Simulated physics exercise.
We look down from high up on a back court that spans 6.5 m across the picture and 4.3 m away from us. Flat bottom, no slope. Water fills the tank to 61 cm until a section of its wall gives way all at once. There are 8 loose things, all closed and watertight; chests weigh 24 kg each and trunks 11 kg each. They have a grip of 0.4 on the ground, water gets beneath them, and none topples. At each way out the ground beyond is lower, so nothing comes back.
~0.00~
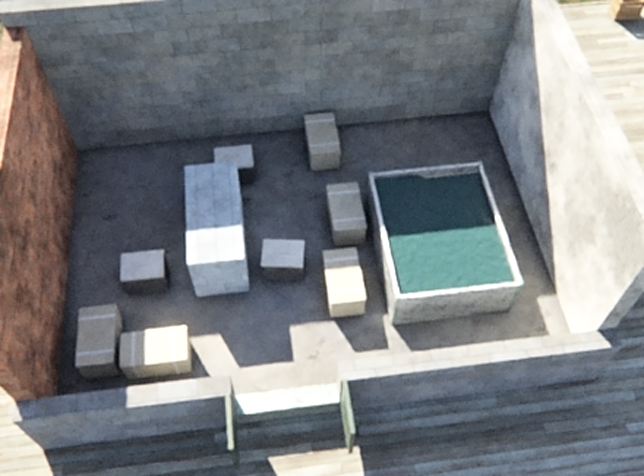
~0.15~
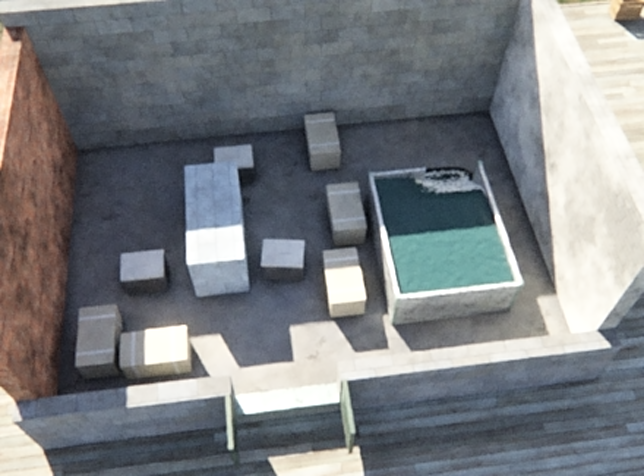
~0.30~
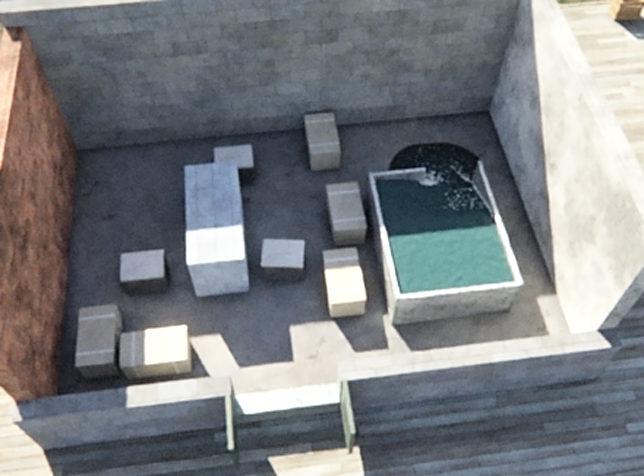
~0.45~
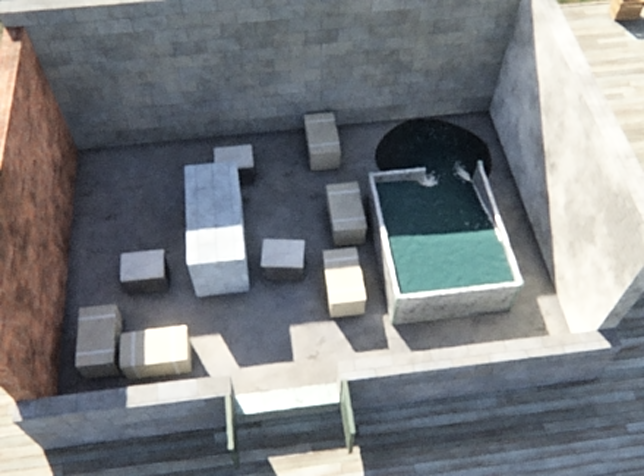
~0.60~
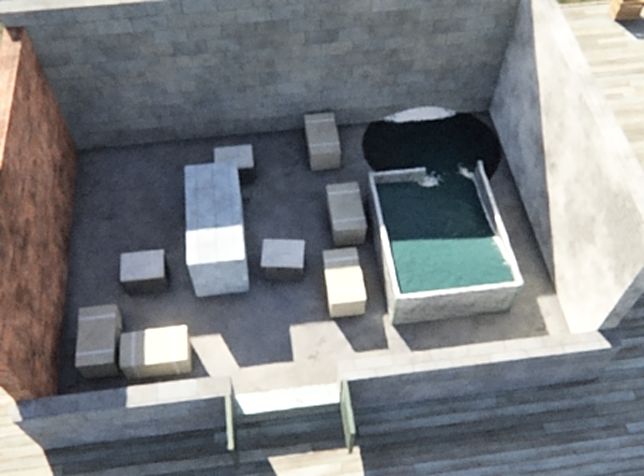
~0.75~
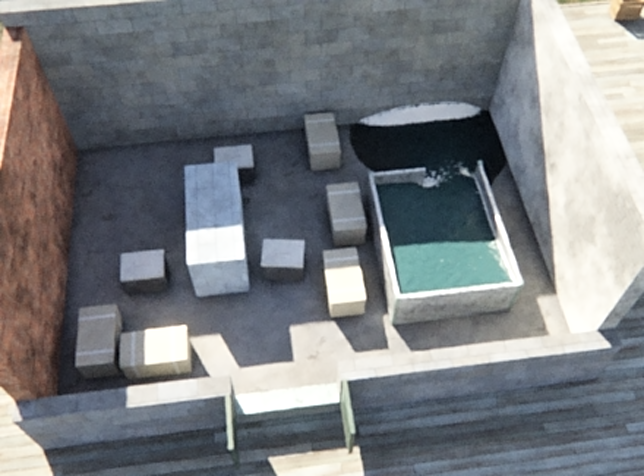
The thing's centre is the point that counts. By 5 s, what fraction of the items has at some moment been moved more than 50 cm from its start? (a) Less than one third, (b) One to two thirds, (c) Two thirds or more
(a) Less than one third.
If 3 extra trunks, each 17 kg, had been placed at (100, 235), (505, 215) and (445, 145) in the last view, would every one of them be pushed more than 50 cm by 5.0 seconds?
Note, in sequence: Under threshold; over threshold; over threshold.
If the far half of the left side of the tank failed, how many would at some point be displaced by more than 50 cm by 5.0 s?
So the tally would be 5.
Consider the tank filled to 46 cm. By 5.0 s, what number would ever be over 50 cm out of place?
That would make 1 of them.
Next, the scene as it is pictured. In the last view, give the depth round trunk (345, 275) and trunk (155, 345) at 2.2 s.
Some 0 cm at the first, some 0 cm at the second.
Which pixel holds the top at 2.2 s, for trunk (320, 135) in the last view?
(280, 166) or thereabouts.
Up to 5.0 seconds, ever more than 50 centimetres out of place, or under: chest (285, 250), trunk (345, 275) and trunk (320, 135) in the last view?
In order: Not as far, not as far and farther.
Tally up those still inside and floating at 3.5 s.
I'd say 0 of them.
After 1.1 s 0 of 8 are over 50 cm from their spots; 0 afloat.
After 2.2 s 1 of 8 are over 50 cm from their spots; 0 afloat.
After 3.5 s 1 of 8 are over 50 cm from their spots; 0 afloat.
After 5.0 s 2 of 8 are over 50 cm from their spots, and 2 have been at some point; 1 afloat.
